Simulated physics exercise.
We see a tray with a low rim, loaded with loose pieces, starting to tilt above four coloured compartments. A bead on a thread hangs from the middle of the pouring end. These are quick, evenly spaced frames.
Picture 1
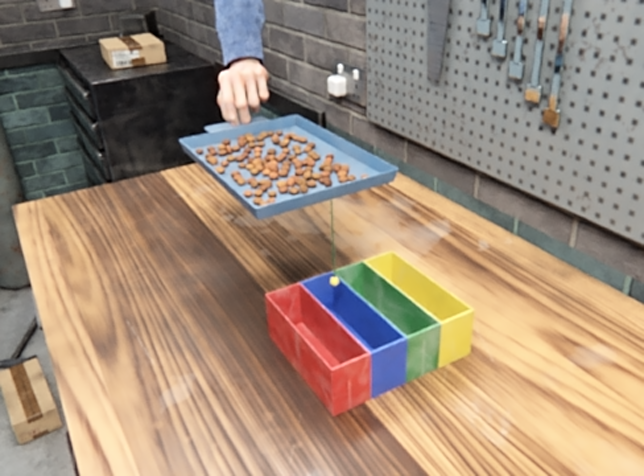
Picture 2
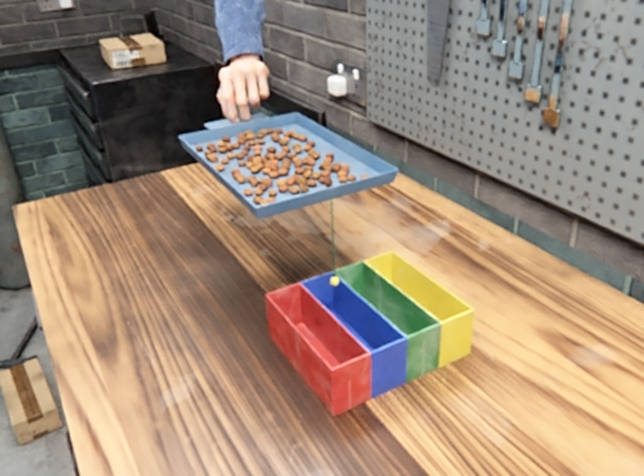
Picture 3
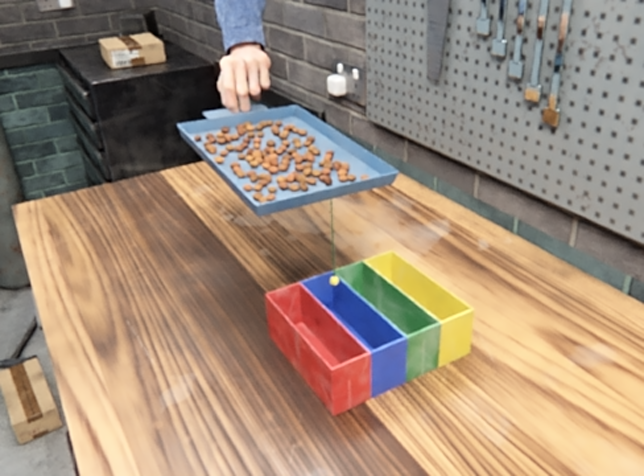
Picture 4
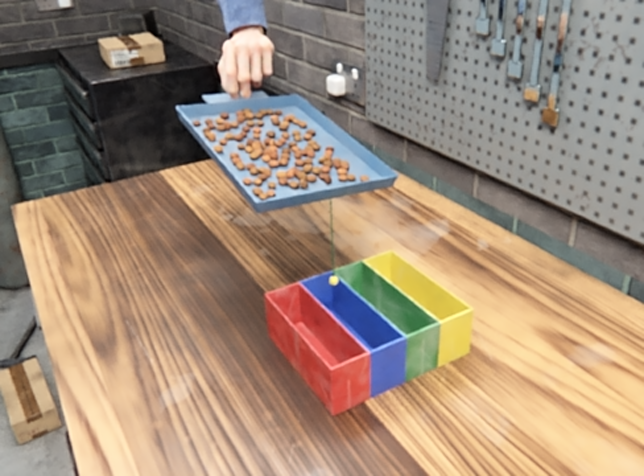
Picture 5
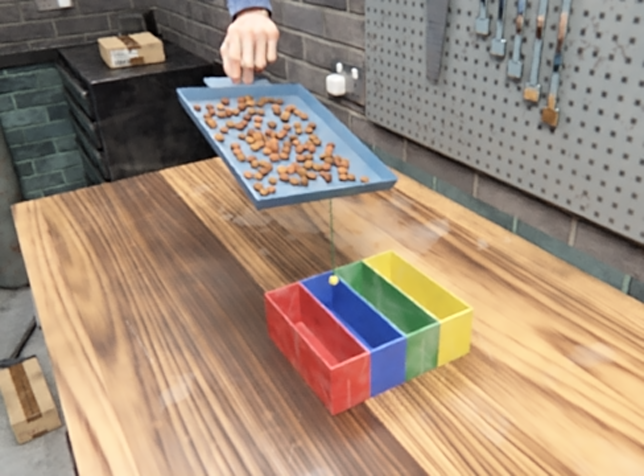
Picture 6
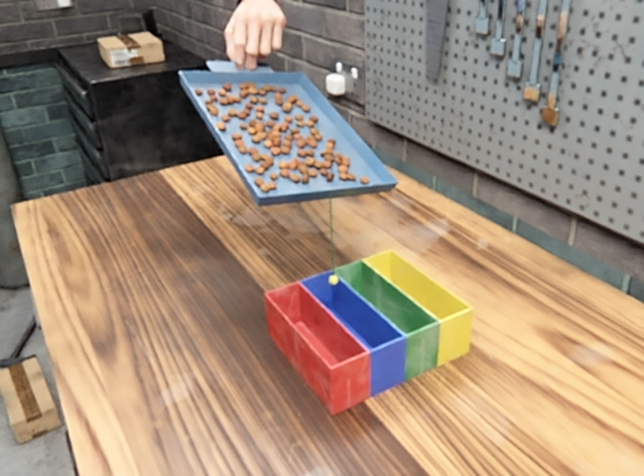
A hand held a blue tray of small brown pieces above a box with red, blue, green and yellow compartments, then gradually raised the handle end, tilting the tray down toward its front right corner.
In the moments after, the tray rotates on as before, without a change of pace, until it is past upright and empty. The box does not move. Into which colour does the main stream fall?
The yellow one ends fullest.
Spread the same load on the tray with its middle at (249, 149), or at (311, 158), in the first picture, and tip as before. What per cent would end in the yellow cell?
The first gives 60 %, the second 60 %.
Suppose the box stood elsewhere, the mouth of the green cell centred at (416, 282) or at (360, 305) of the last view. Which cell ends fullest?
The first try: Green. The second: The yellow cell.
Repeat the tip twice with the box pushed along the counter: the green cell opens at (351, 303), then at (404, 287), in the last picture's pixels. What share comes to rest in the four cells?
In turn 40 and 100 in a hundred.
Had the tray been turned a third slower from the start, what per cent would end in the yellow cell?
Near 60 %.
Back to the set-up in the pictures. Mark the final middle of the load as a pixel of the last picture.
At about (404, 316).
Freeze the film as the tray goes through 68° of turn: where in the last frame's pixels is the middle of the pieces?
Around (372, 184).
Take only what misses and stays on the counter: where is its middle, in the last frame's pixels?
At about (473, 316).
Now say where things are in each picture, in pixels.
Corners of the pouring end at (257, 206) and (394, 168), level; middle of the load at (274, 164), bits of dog kibble; bead on its thread at (335, 281); red cell at (351, 380); blue cell at (388, 364); green cell at (423, 349); yellow cell at (456, 334), in the first picture.
Corners of the pouring end at (258, 205) and (394, 169), level; middle of the load at (274, 162), in the second picture.
Corners of the pouring end at (258, 203) and (394, 171), tipped barely, lowest at the right corner; middle of the load at (273, 157), in the third picture.
Corners of the pouring end at (259, 200) and (394, 174), tipped a little, lowest at the right corner; middle of the load at (273, 149), in the fourth picture.
Corners of the pouring end at (260, 197) and (395, 177), tipped clearly, lowest at the right corner; middle of the load at (274, 142), in the fifth picture.
Corners of the pouring end at (262, 194) and (395, 180), tipped clearly, lowest at the right corner; middle of the load at (276, 134); red cell at (351, 379); blue cell at (387, 362); green cell at (422, 347); yellow cell at (455, 333), in the sixth picture.
Soon, tray tipped steeply; most on the tray; a stray few in the yellow cell; about a quarter falling or outside the box.
A while on, tray tipped past a quarter turn; a small part on the tray; about half in the yellow cell; about a quarter in the green cell; a stray few in the blue cell; a small part falling or outside the box.
Towards the end, tray tipped past a quarter turn; about two thirds in the yellow cell; about a quarter in the green cell; a stray few in the blue cell; a small part falling or outside the box.
Finally, tray tipped past a quarter turn; about two thirds in the yellow cell; about a quarter in the green cell; a stray few in the blue cell; none in the red cell; a small part outside the box.
